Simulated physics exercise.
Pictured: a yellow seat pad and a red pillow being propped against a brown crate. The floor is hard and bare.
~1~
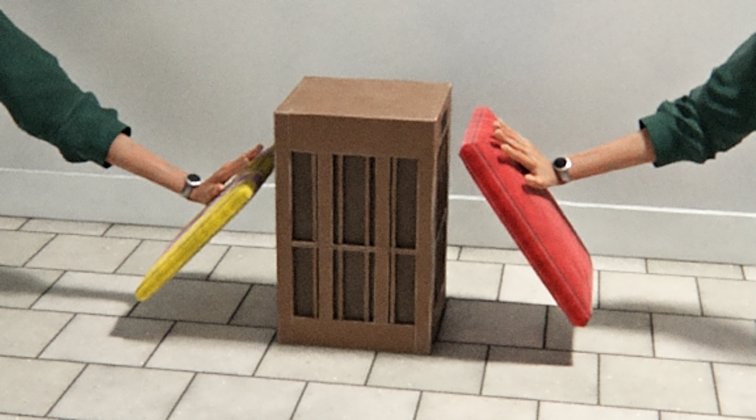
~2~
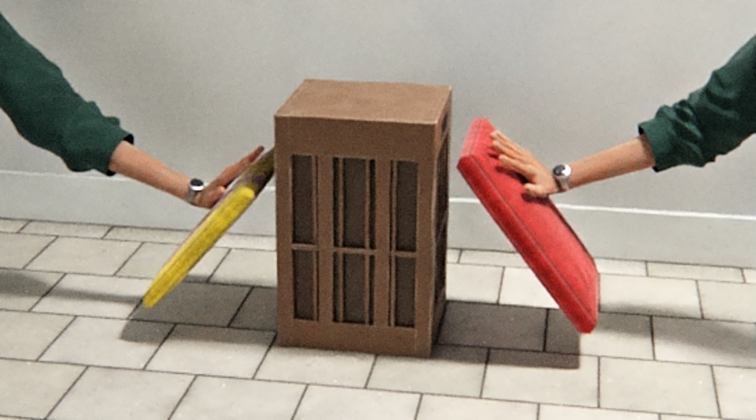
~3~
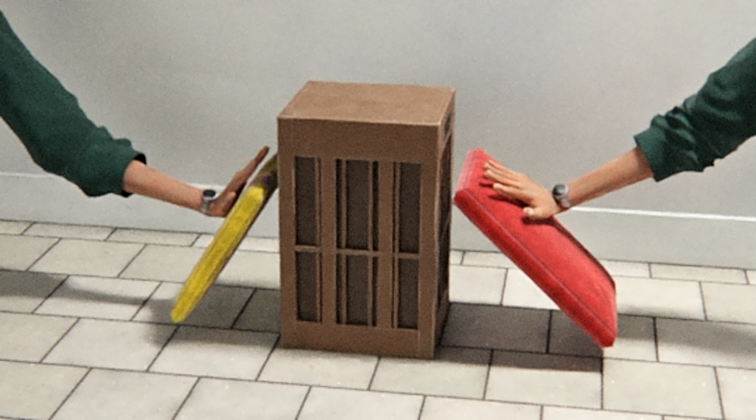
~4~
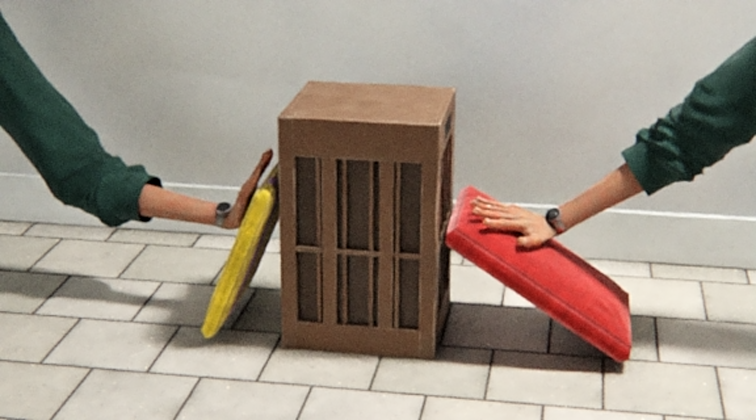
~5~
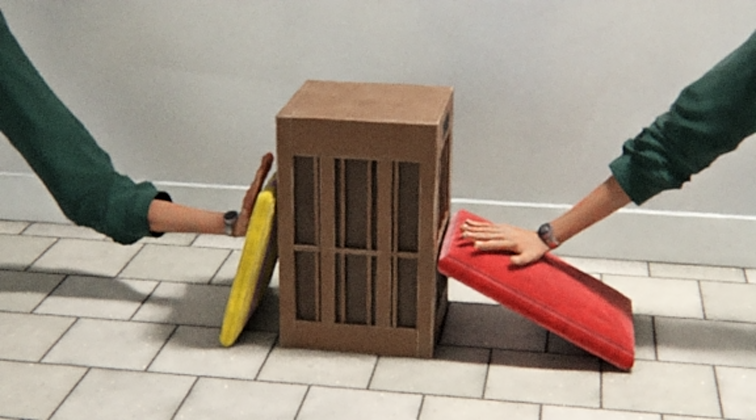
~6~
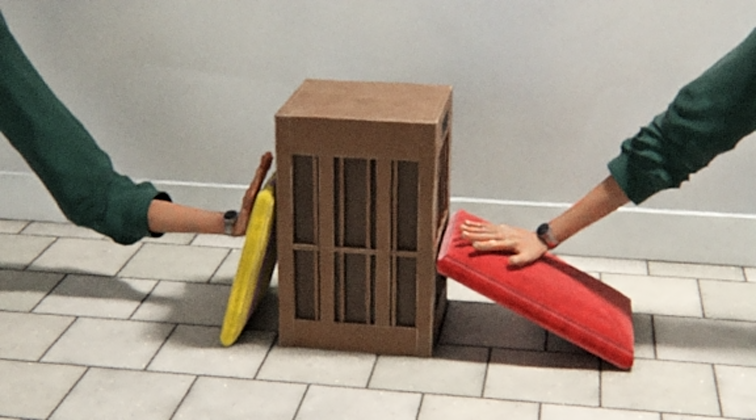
Hands pressing a yellow pad and a red cushion against a brown crate, the yellow tilting more upright, the red sinking lower.
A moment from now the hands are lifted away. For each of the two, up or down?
Yellow seat pad: Up, red pillow: Down.
Then, 0.28 s on from there, seat pad propped as before near (265, 242); pillow flat on the floor near (547, 316).
Then, 0.54 s on from there, seat pad propped as before near (265, 242); pillow flat on the floor near (544, 318).
In the end, seat pad propped as before near (265, 242); pillow flat on the floor near (544, 319). The yellow seat pad keeps leaning and the red pillow slumps to the floor.
